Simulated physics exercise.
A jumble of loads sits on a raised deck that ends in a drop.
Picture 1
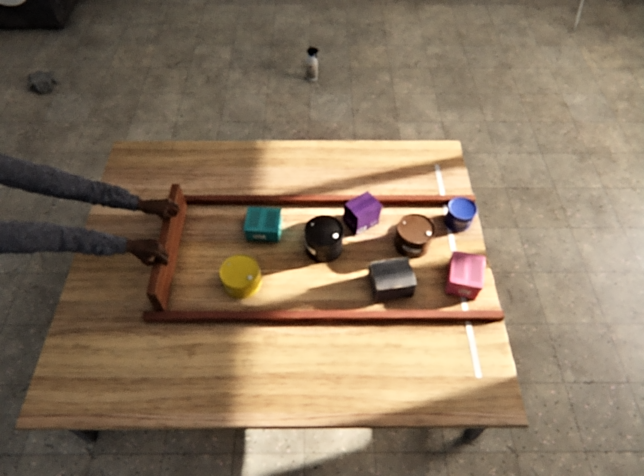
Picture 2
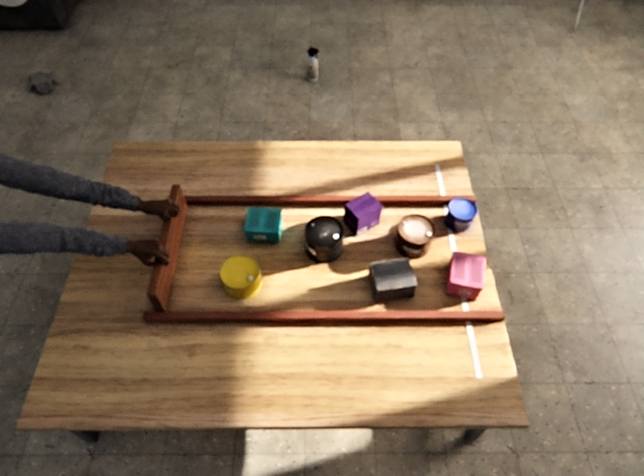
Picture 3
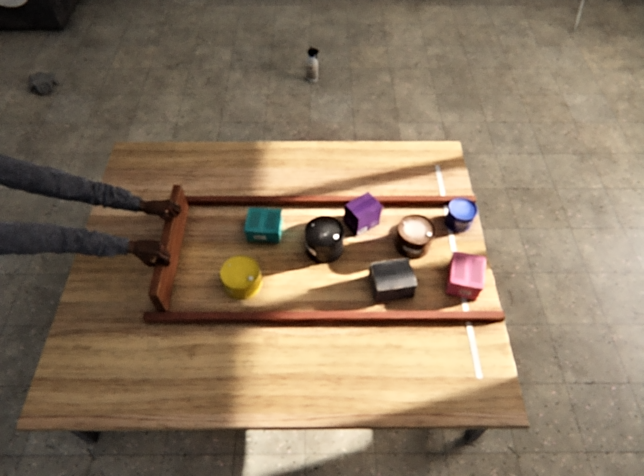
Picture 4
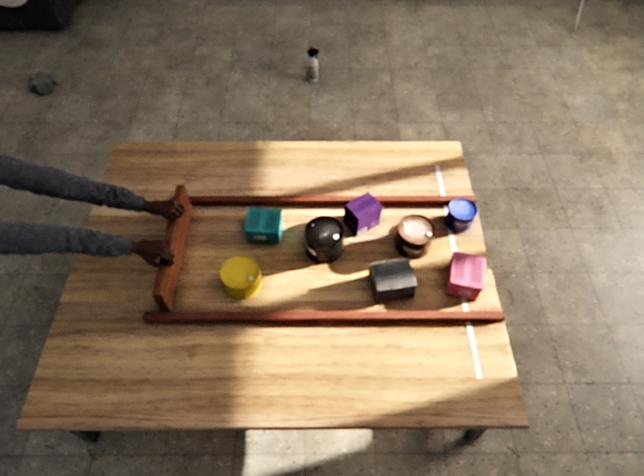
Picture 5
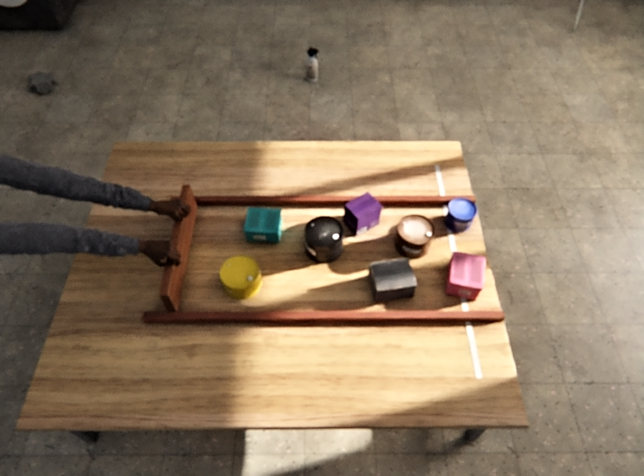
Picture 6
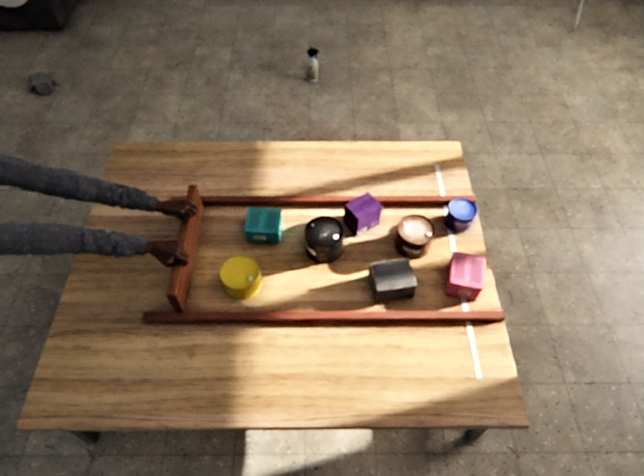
On a wooden table, two arms in grey sleeves hold a reddish-brown plank at the left end of a railed lane and slide it slightly right, while the coloured boxes and rounded objects between the rails stay essentially still.
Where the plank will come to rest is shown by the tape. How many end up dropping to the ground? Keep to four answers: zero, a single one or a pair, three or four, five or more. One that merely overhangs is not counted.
Five at least fall.
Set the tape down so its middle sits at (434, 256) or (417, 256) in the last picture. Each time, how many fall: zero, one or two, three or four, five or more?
In order: Either three or four and one or two.
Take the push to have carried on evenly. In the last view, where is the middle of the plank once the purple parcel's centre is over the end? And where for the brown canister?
The middle is at (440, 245) when it's the purple parcel, and at (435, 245) when it's the brown canister.
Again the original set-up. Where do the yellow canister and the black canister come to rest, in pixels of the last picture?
In the last picture they sit at about (482, 280) and about (477, 245).
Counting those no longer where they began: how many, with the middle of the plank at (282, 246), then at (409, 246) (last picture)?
Counts: 3 / 8.
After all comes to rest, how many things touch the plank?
I count 3 of them.
Early on, none off yet; blue pail at rest near (460, 216); pink tote at rest near (465, 276); brown canister at rest near (415, 237).
A while later, none off yet; blue pail travelled about its own width near (477, 215); pink tote travelled about its own width near (504, 276); brown canister travelled about its own width near (457, 233).
Finally, the number that fall off is five or more; lost, purple parcel, grey parcel, brown canister, pink tote and blue pail.
